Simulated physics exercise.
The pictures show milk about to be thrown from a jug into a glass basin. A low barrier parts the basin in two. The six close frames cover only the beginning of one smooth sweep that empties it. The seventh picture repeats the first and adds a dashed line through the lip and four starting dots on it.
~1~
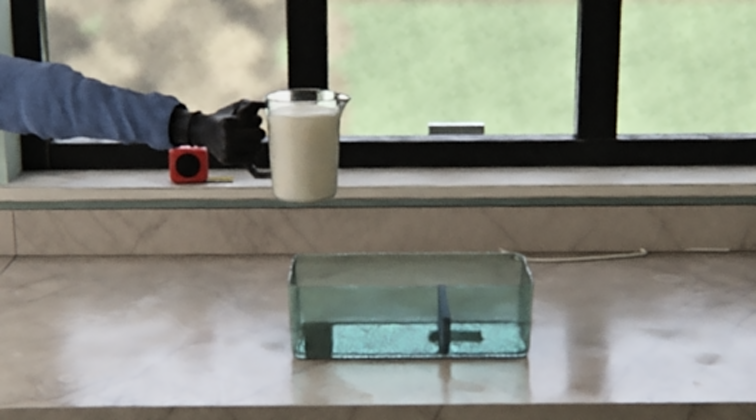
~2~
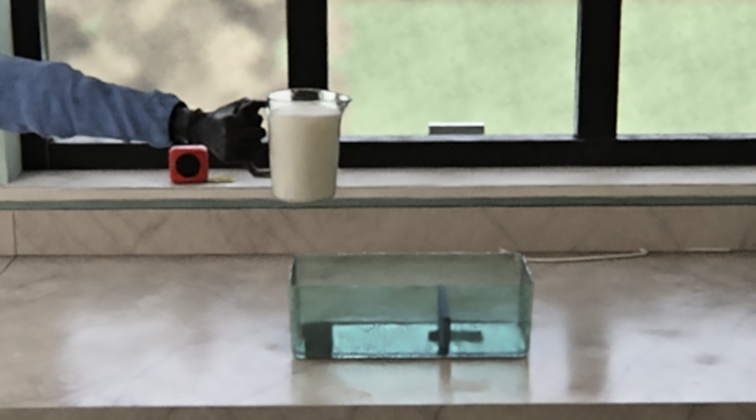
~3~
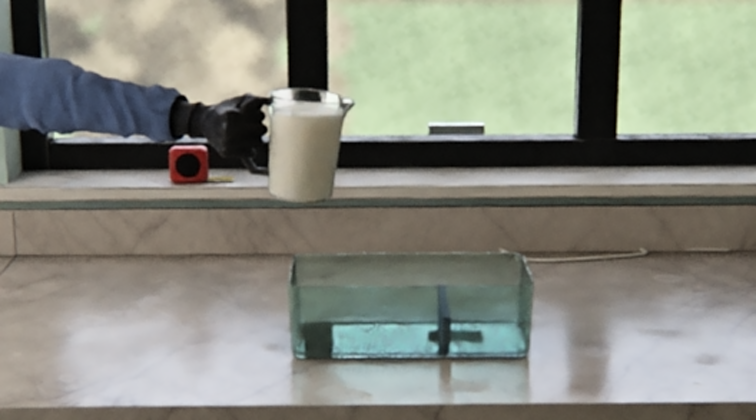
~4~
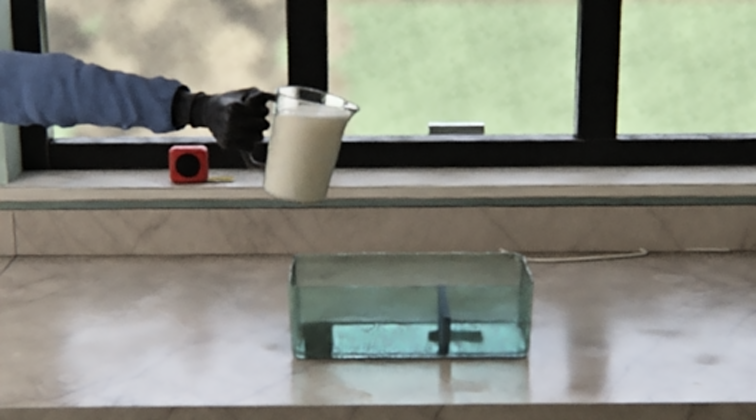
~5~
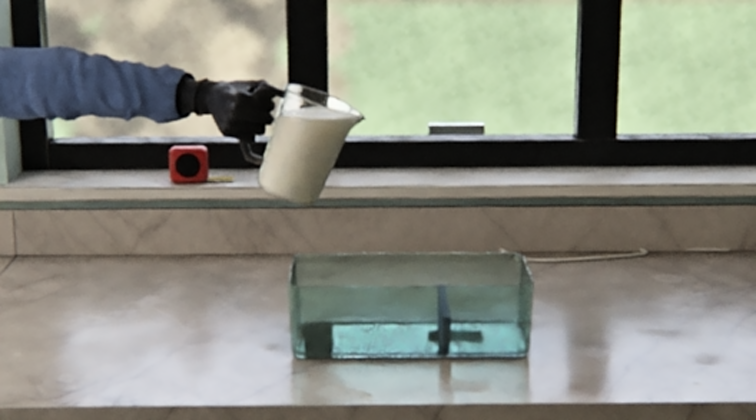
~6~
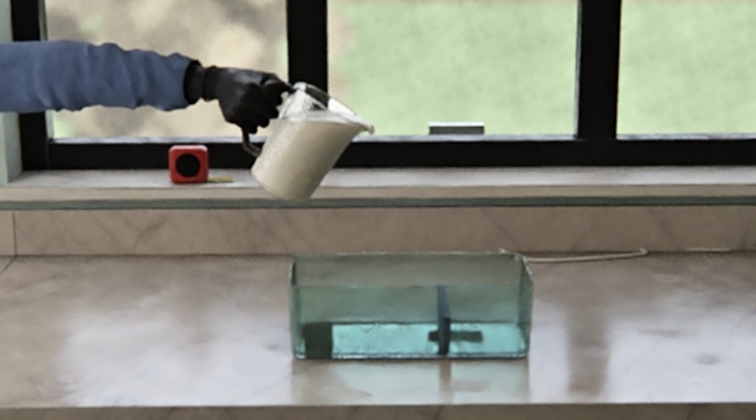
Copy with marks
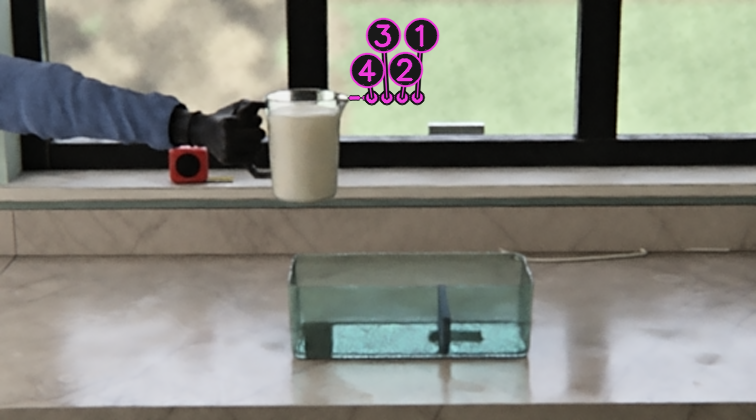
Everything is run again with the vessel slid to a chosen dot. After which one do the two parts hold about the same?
4.
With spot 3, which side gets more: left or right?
More ends on the right.
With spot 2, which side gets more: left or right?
The right one.
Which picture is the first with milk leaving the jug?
Picture 6.
On the marked copy, 1 at (417, 97); 2 at (402, 97); 3 at (386, 97); 4 at (371, 97).
With 1, about 7 % ends left of the wall and 87 % right of it; 6 % is lost outside.
With 2, about 5 % ends left of the wall and 93 % right of it; 3 % is lost outside.
With 3, about 13 % ends left of the wall and 86 % right of it.
With 4, about 52 % ends left of the wall and 47 % right of it.
